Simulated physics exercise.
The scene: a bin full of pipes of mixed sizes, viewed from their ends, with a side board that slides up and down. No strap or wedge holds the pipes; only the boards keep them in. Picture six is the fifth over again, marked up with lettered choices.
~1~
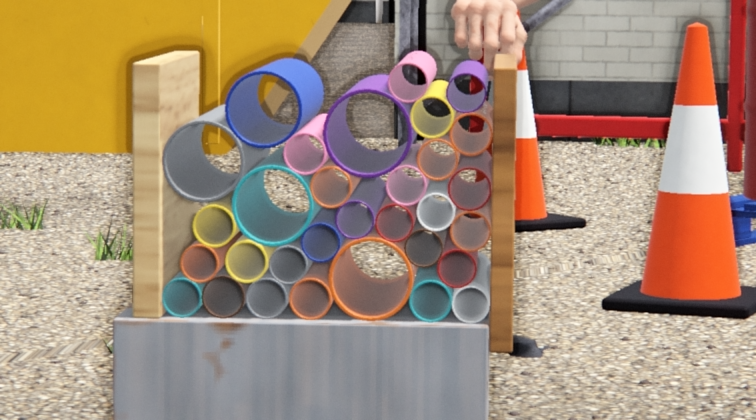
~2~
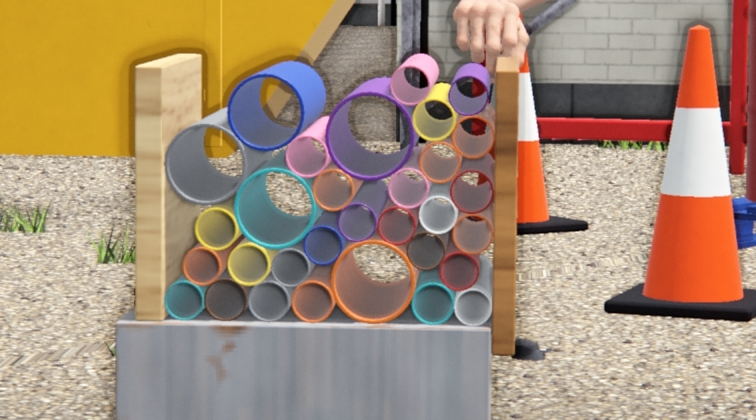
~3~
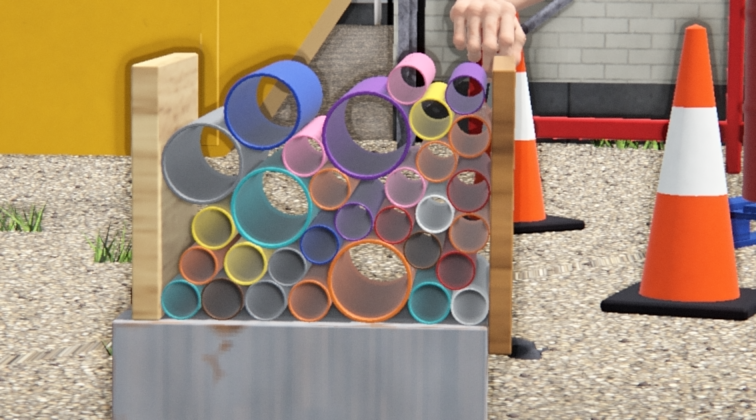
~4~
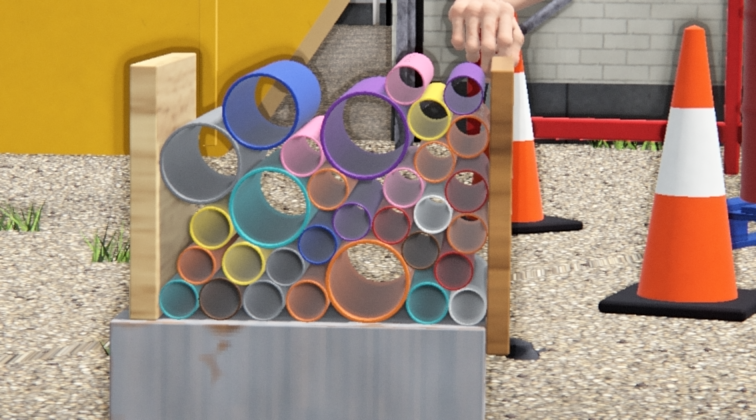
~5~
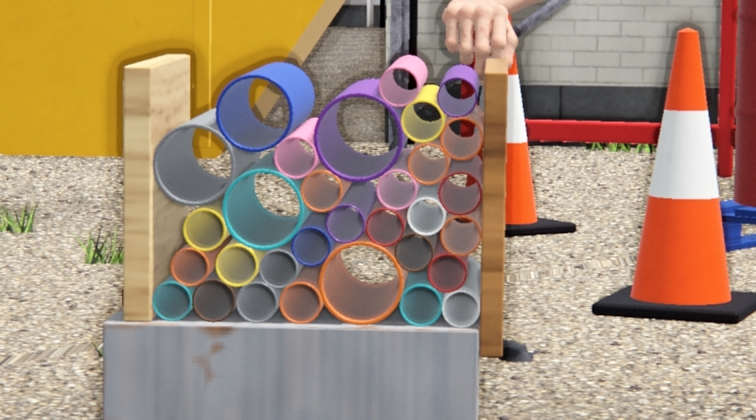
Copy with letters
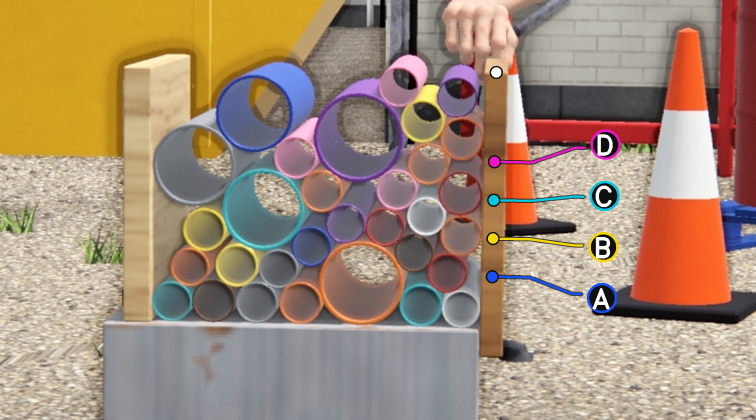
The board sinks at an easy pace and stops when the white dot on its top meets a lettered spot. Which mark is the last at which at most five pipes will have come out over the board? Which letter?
Down to C.
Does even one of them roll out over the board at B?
Yes.
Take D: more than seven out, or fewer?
It loses fewer than seven.
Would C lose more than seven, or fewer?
It loses fewer than seven.
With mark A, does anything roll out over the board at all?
Yes, at A.
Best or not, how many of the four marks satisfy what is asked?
Two of them.
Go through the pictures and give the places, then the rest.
A turquoise pipe (430, 301); a grey pipe (289, 265); a red pipe (394, 223), in the first frame.
A red pipe (396, 225); a yellow pipe (217, 229), in the second frame.
An orange pipe (470, 136); a pink pipe (407, 85), in the third frame.
Side board (500, 194), in the fourth frame.
A turquoise pipe (421, 305); a grey pipe (279, 269); a red pipe (385, 227), in the fifth frame.
On the copy, A at (492, 277); B at (493, 239); C at (494, 200); D at (494, 162); the white dot at (496, 72).
On C. First, top of the board (483, 137).
Then, top of the board (482, 199).
Finally, top of the board (482, 199), four out over the board.
By contrast, A more than five out over the board; B six out over the board; D one out over the board.
